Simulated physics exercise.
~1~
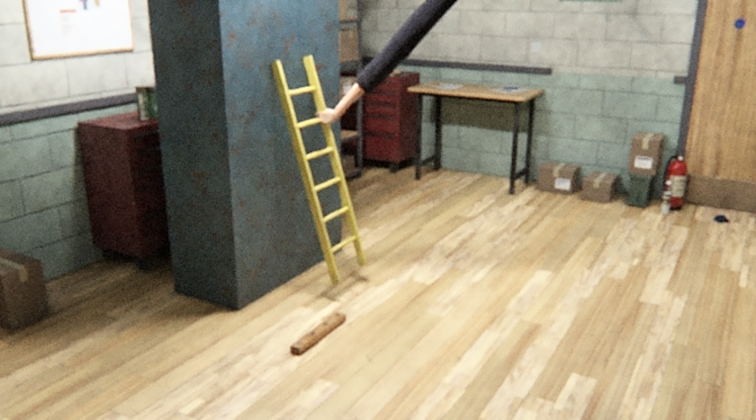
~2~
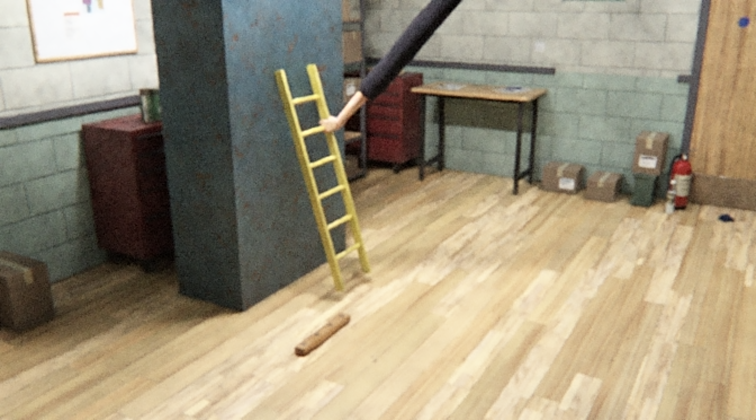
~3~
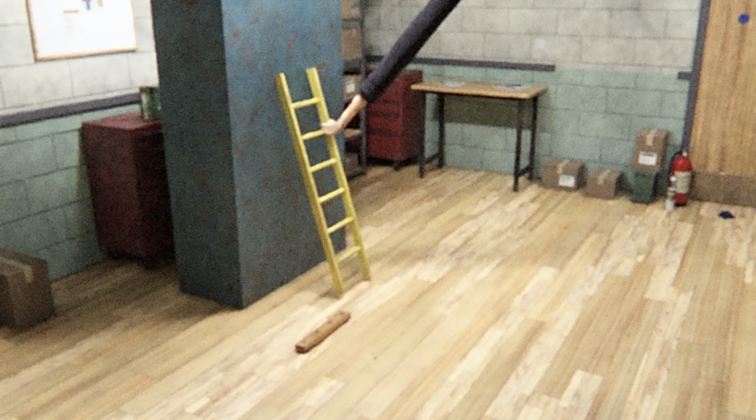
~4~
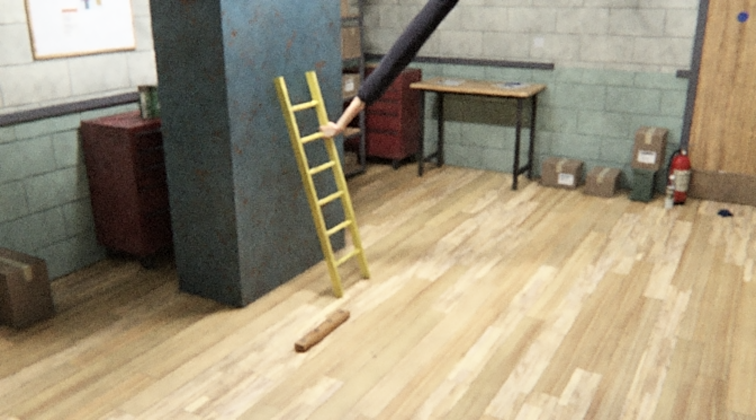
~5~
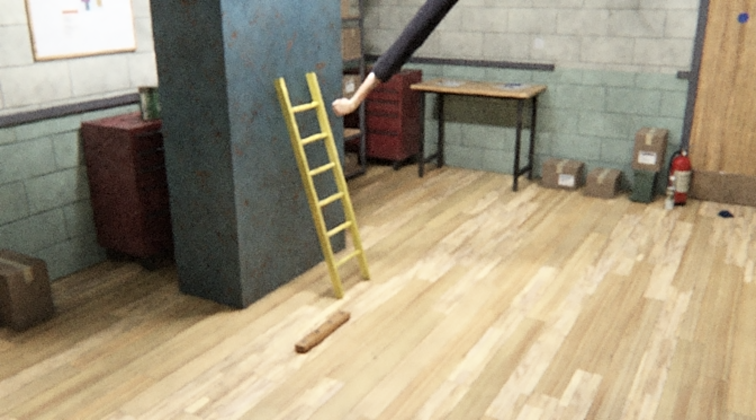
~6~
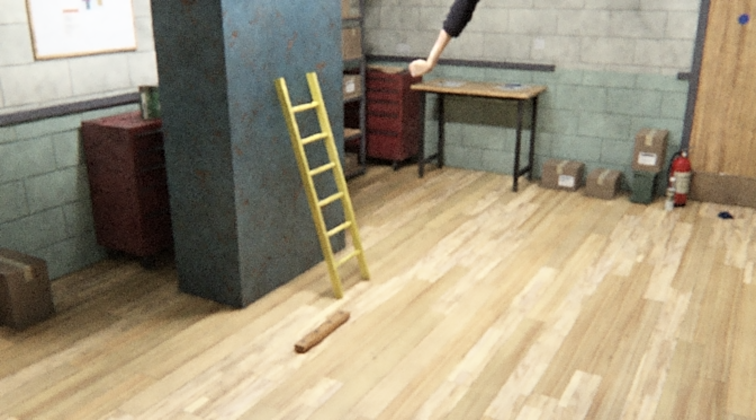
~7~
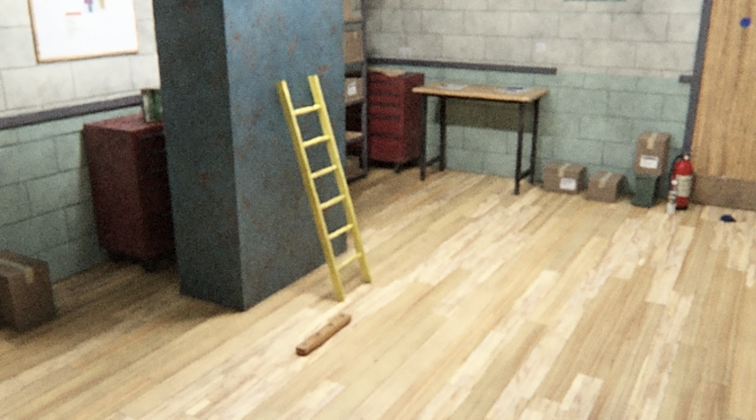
A hand held a yellow ladder leaning against a big blue-grey pillar, easing it down slightly, then let go and drew back up out of view, leaving the ladder propped there, still, near a strip of wood on the floor.
